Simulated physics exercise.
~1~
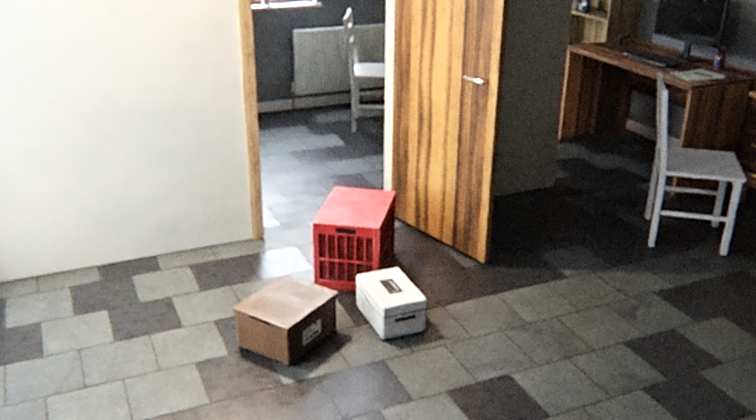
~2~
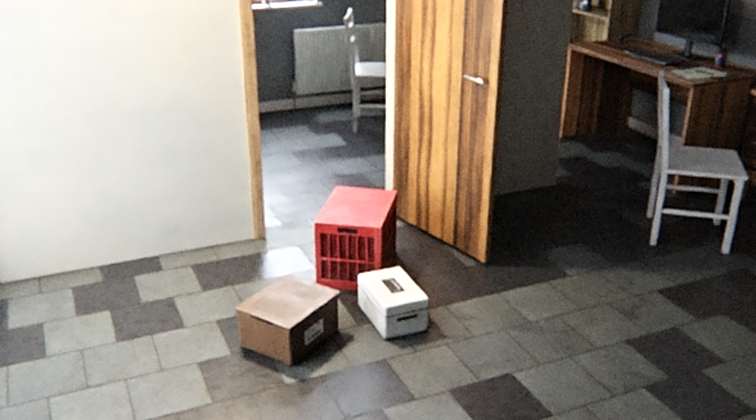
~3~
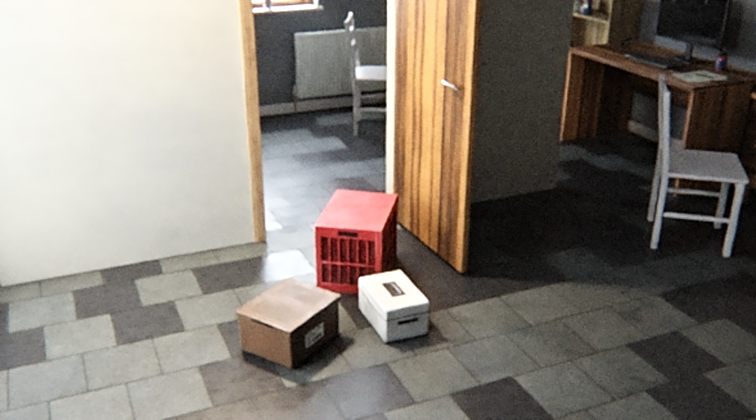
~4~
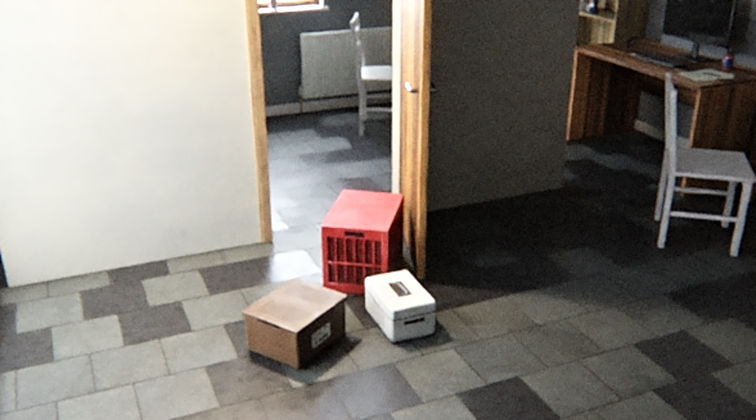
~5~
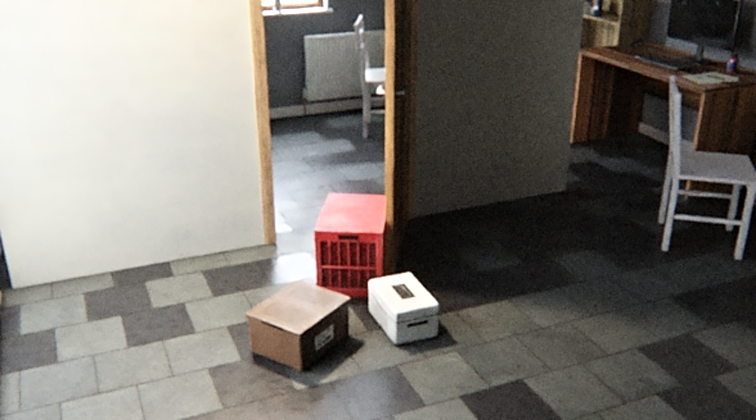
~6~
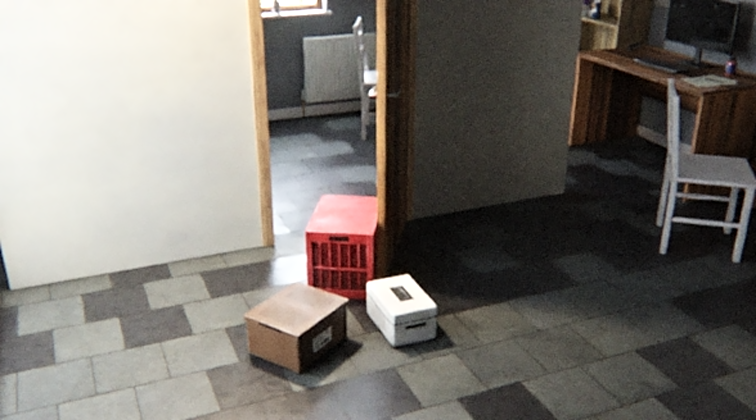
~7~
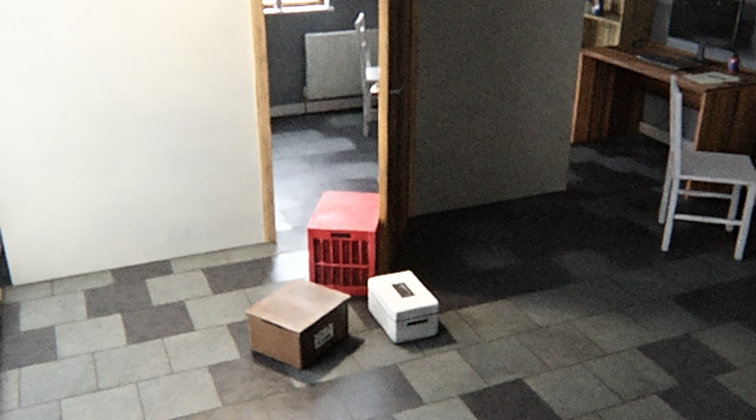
At the start, a wooden door stands wide open beside a doorway, with a red crate, a brown box and a white box sitting on the grey tiled floor in front of it. The view sways slightly as the door begins to swing towards the frame, with no hand in sight. It narrows to a thin edge and reaches the red crate, which slides slightly to the left. The brown and white boxes stay where they are. The door then stops against the crate and rests there, jammed partly open and short of the frame.
